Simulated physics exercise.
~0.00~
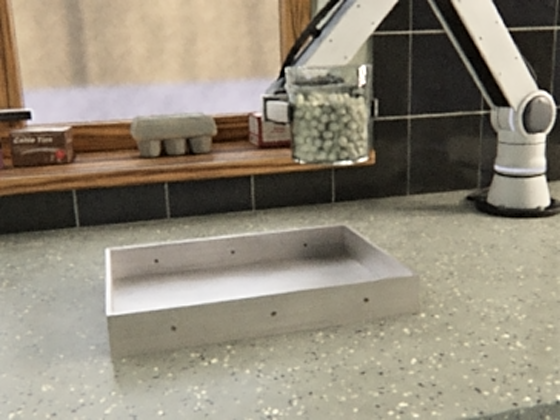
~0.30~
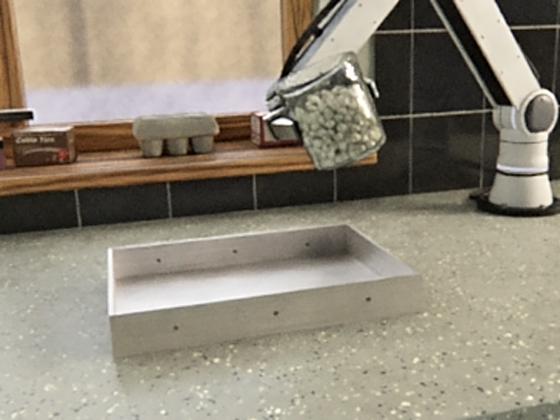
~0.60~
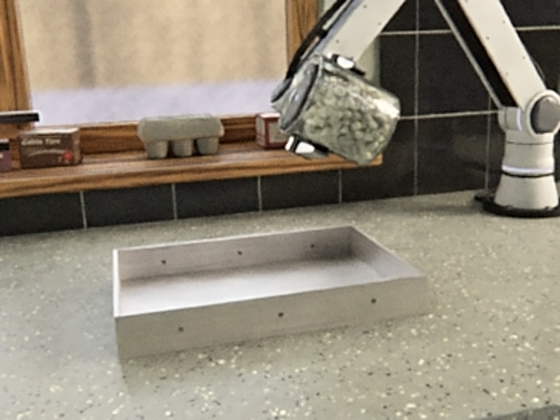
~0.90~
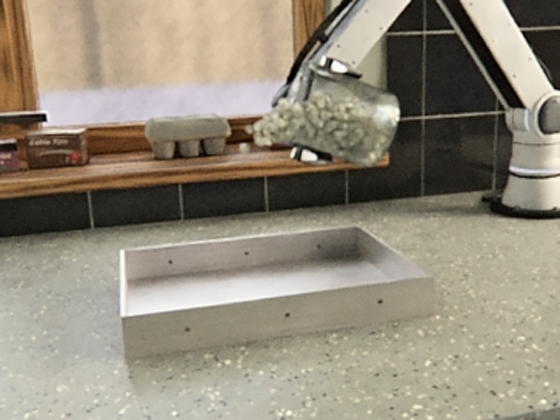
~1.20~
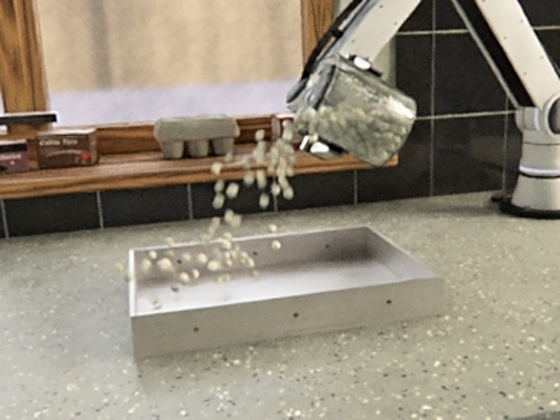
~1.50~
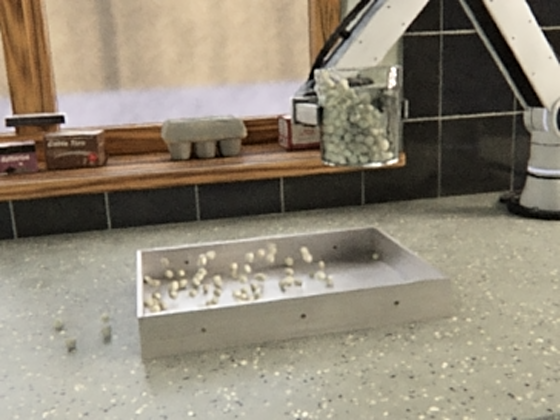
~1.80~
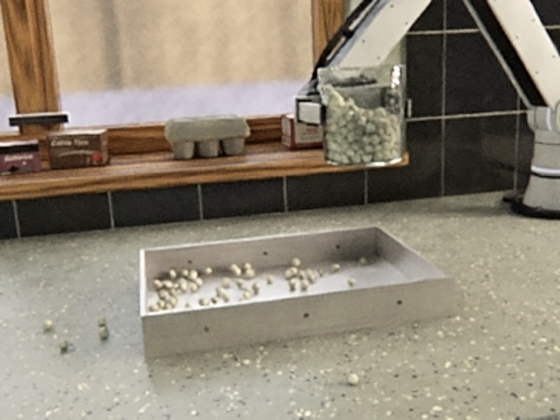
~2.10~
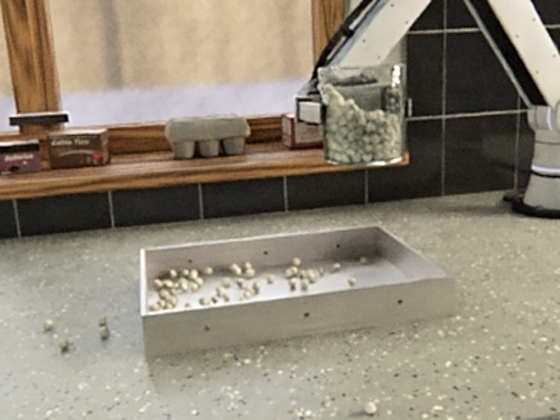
A white robot arm at the right grips a clear beaker, mostly full of pale greenish-white beads, above a speckled grey-green counter, seen from the front and slightly above. A shallow, light grey tray sits below, with an egg carton and small boxes on a wooden windowsill behind, beside dark tiles. The arm tips the beaker to the left until beads spill over its rim and scatter down into the tray. It then swings the beaker upright again as the last beads bounce and roll. Finally the beaker hangs still, still holding most of its beads, while some lie in the tray and a few on the counter.
